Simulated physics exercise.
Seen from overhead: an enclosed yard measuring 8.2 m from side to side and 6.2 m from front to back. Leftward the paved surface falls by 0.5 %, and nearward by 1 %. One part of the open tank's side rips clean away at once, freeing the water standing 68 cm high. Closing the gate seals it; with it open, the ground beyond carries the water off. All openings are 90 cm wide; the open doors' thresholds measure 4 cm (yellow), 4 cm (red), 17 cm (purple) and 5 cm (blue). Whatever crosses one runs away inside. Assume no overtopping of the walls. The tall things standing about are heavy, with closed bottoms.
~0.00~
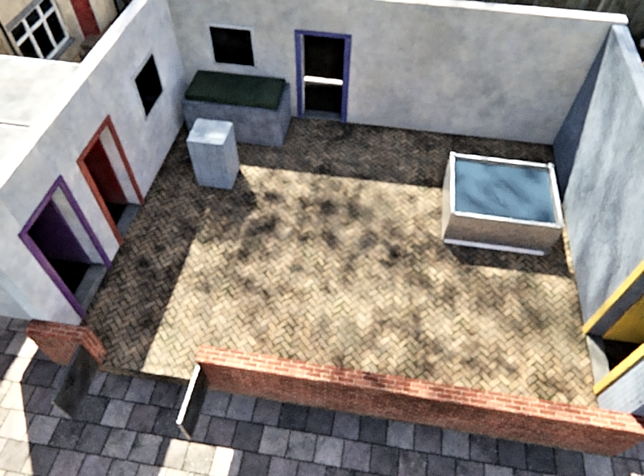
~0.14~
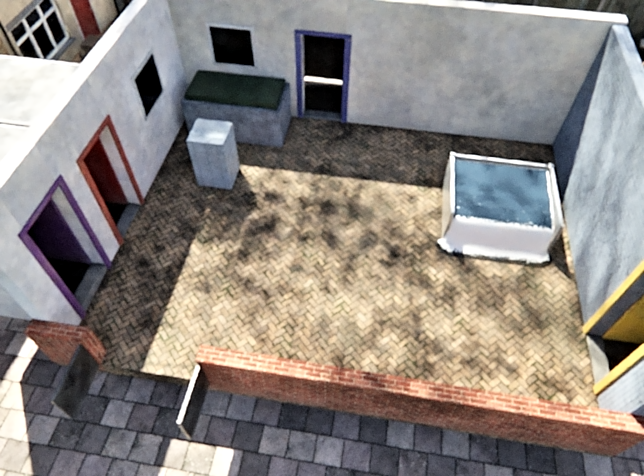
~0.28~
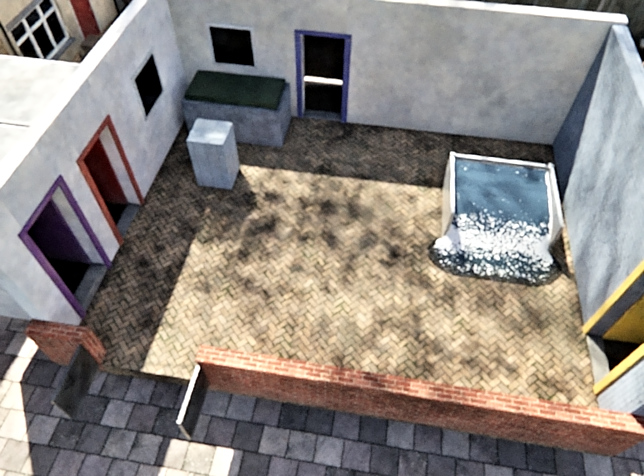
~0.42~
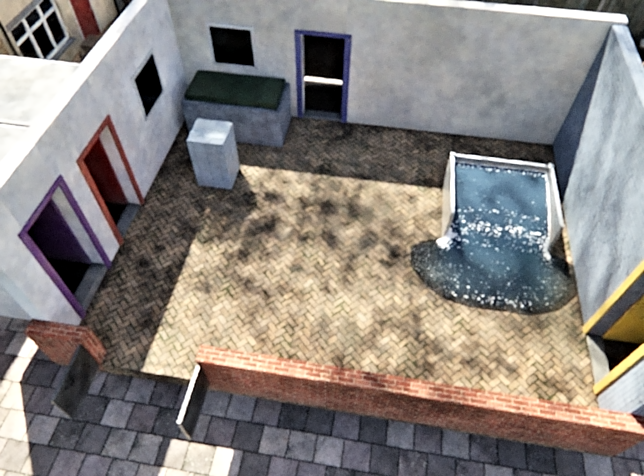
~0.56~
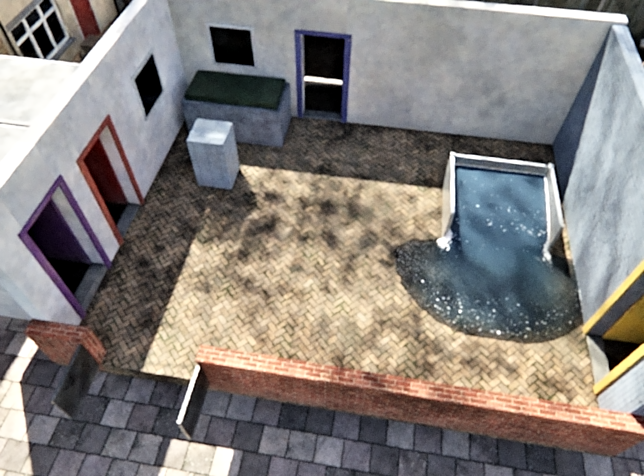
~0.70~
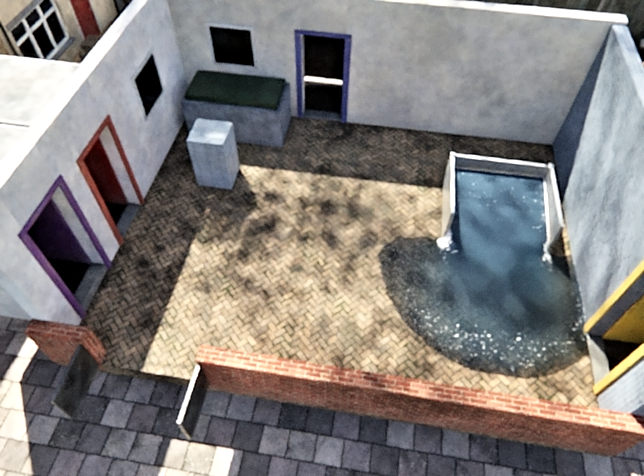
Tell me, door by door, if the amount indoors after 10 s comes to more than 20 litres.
Result: The yellow door lets in a larger amount than the limit; the red door lets in a larger amount than the limit; the purple door lets in a smaller amount than the limit; the blue door lets in a smaller amount than the limit.
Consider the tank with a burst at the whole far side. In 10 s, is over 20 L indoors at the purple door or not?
Note: Purple door, short of the mark.
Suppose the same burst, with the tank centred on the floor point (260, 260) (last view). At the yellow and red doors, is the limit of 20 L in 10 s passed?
Well, yellow ends up beyond the mark and red ends up inside the mark.
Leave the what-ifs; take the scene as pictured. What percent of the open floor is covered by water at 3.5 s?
Wet share: Near 40 percent.
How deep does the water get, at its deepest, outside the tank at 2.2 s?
Roughly 38 cm.
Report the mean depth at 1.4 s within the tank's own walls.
Average depth: About 24 cm.
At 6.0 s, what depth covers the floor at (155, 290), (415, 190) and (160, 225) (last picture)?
Close to 4, 0 and 7 centimetres.
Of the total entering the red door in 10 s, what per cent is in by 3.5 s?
By then it's near 0% of the total.
After 1.4 s water covers 25 % of the floor and is deepest (40 cm) near (581, 426); yellow door 10 cm at the sill, 3 L in, red door not reached, purple door not reached, blue door not reached.
After 2.2 s water covers 30 % of the floor and is deepest (38 cm) near (593, 428); yellow door 16 cm at the sill, 20 L in, red door not reached, purple door not reached, blue door not reached.
After 3.5 s water covers 40 % of the floor and is deepest (16 cm) near (530, 418); yellow door 15 cm at the sill, 106 L in, red door not reached, purple door not reached, blue door not reached.
After 6.0 s water covers 65 % of the floor and is deepest (14 cm) near (70, 344); yellow door 6 cm at the sill, 158 L in, red door 9 cm at the sill, 4 L in, purple door 13 cm at the sill, 0 L in, blue door not reached.
After 10.0 s water covers 70 % of the floor and is deepest (10 cm) near (179, 132); yellow door 3 cm at the sill, 162 L in, red door 7 cm at the sill, 39 L in, purple door 8 cm at the sill, 0 L in, blue door not reached.
